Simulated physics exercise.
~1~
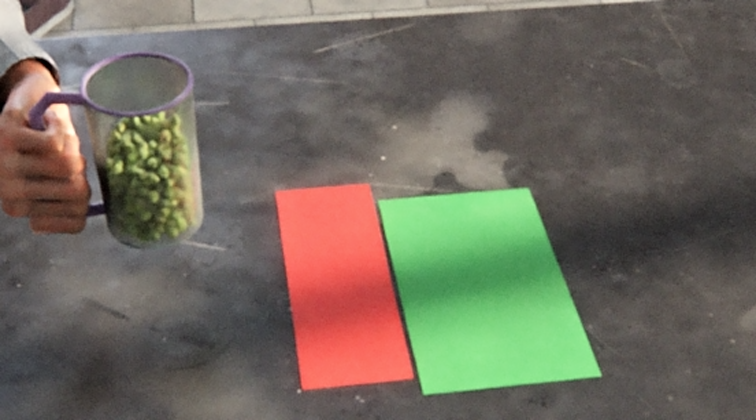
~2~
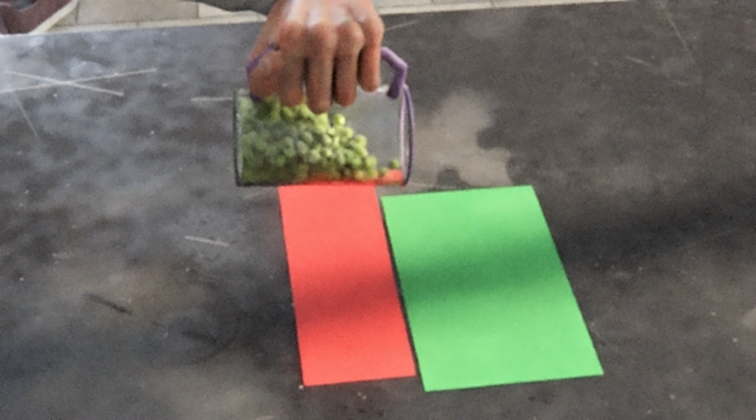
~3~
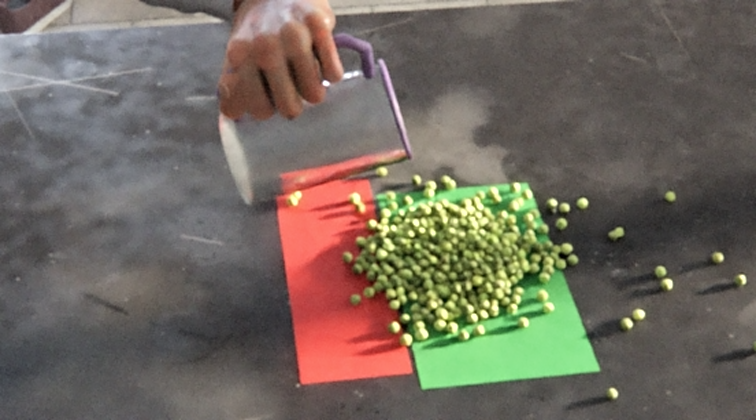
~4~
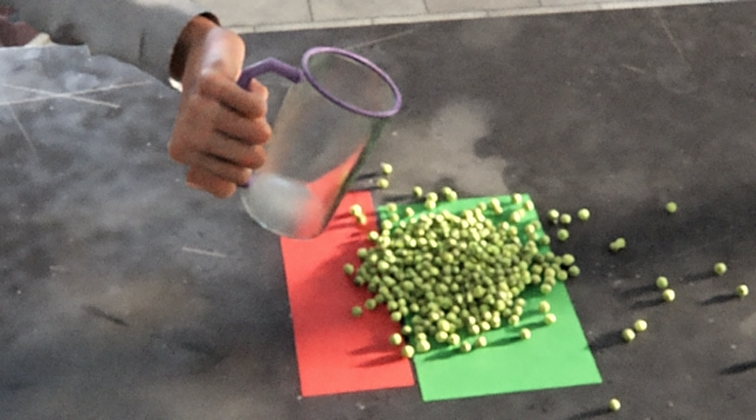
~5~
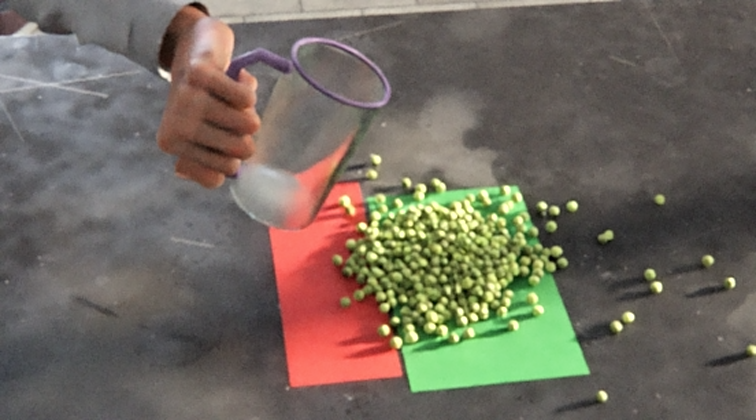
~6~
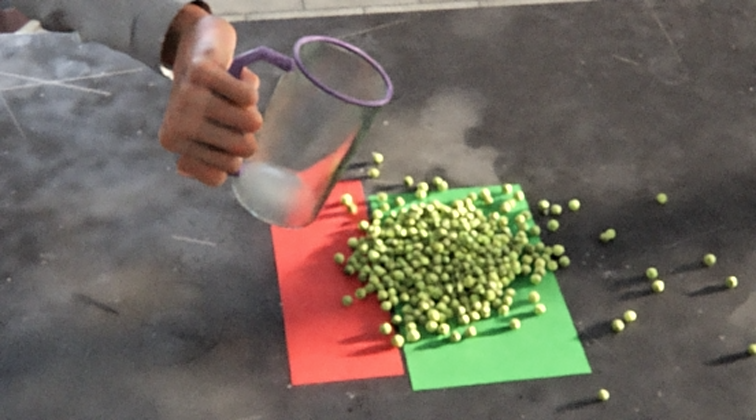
Hand tipping a clear jug of green peas over red and green mats, most landing on green, then holding it empty, leaning.
